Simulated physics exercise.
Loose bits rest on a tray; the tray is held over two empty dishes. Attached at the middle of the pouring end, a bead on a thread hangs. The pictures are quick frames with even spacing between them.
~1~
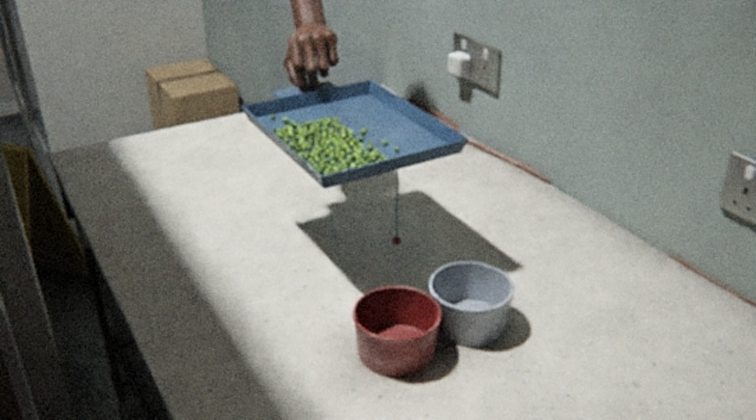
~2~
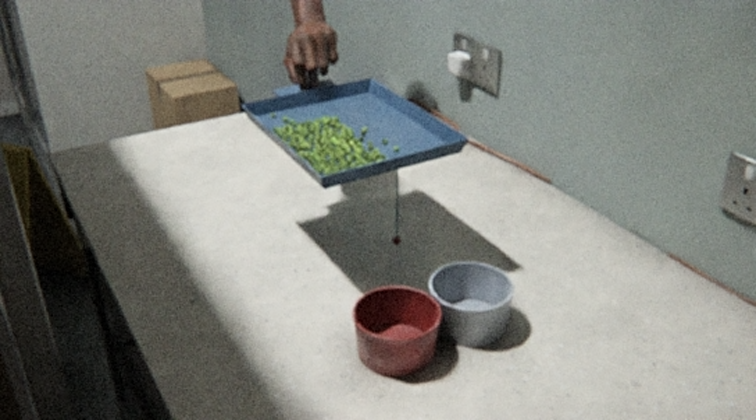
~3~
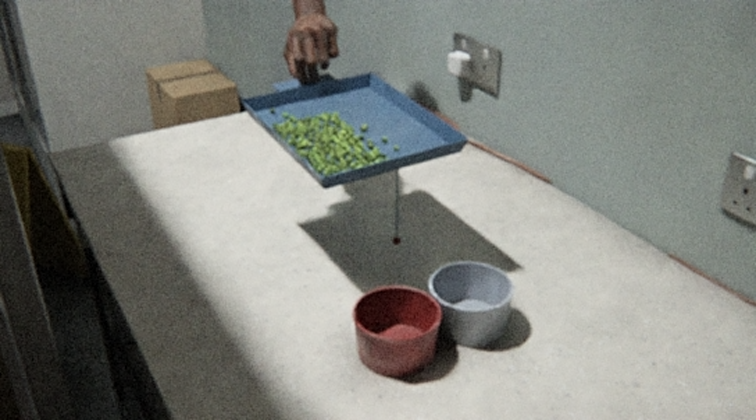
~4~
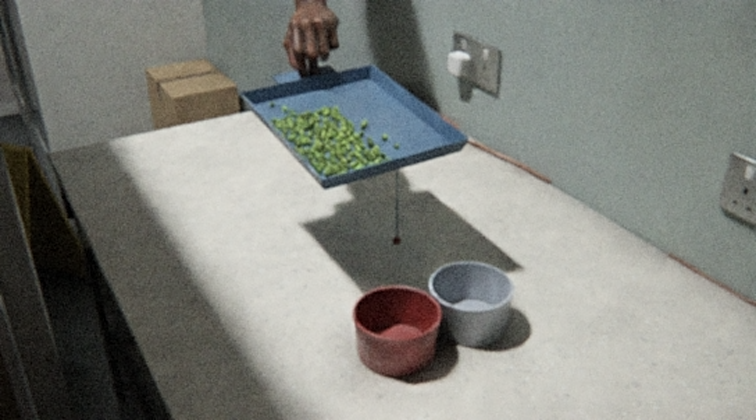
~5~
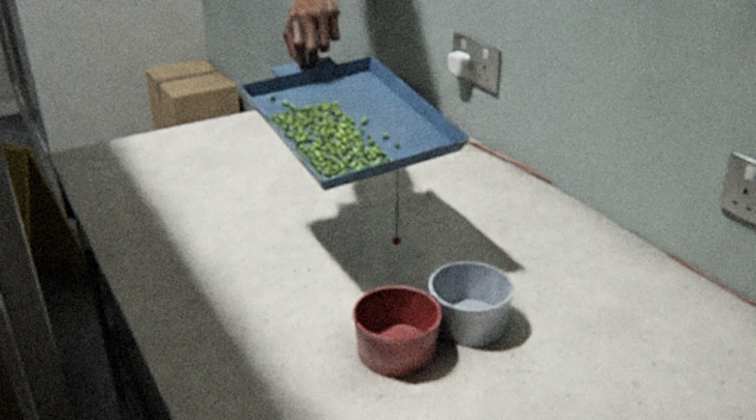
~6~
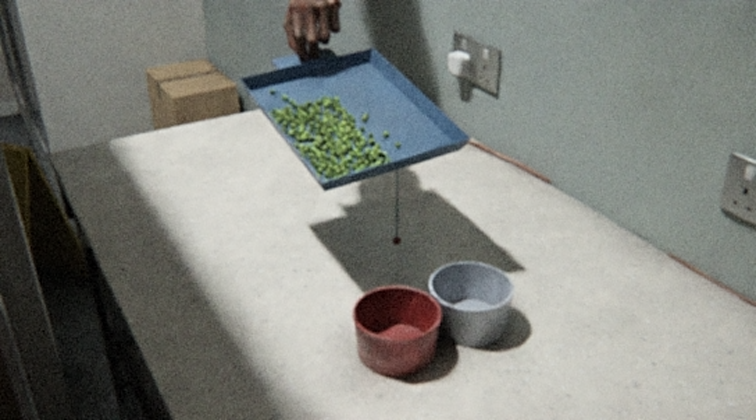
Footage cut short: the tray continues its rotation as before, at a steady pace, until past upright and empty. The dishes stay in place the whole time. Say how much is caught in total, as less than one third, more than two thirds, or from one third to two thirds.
What lands in the dishes falls short of a third of the load.
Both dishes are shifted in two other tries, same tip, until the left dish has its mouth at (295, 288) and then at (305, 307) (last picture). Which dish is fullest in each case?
The rightmost dish, then the rightmost dish.
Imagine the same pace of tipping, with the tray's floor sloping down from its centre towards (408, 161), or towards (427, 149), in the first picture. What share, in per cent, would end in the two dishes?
Lab note: Try 1 = 10 %, try 2 = 0 %.
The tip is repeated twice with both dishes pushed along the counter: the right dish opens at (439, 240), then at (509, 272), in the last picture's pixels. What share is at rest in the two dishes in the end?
Roughly 50% first, roughly 0% second.
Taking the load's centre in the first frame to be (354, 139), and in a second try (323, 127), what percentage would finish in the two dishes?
First case: Close to 10 %; second case: Close to 10 %.
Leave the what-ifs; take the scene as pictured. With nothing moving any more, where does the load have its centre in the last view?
Somewhere close to (348, 322) in the last picture.
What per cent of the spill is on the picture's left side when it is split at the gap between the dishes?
Near 90 in a hundred.
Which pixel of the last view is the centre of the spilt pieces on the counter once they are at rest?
The middle lies near (348, 322).
Soon after the last picture, tray tipped steeply; nearly all on the tray; a stray few in the air.
A little later, tray tipped right over; a stray few on the tray; a stray few in the left dish; most outside both; a small part in the air.
Later still, tray tipped past a quarter turn; a stray few in the left dish; nearly all outside both.
At rest, tray tipped past a quarter turn; a stray few in the left dish; none in the right dish; nearly all outside both.
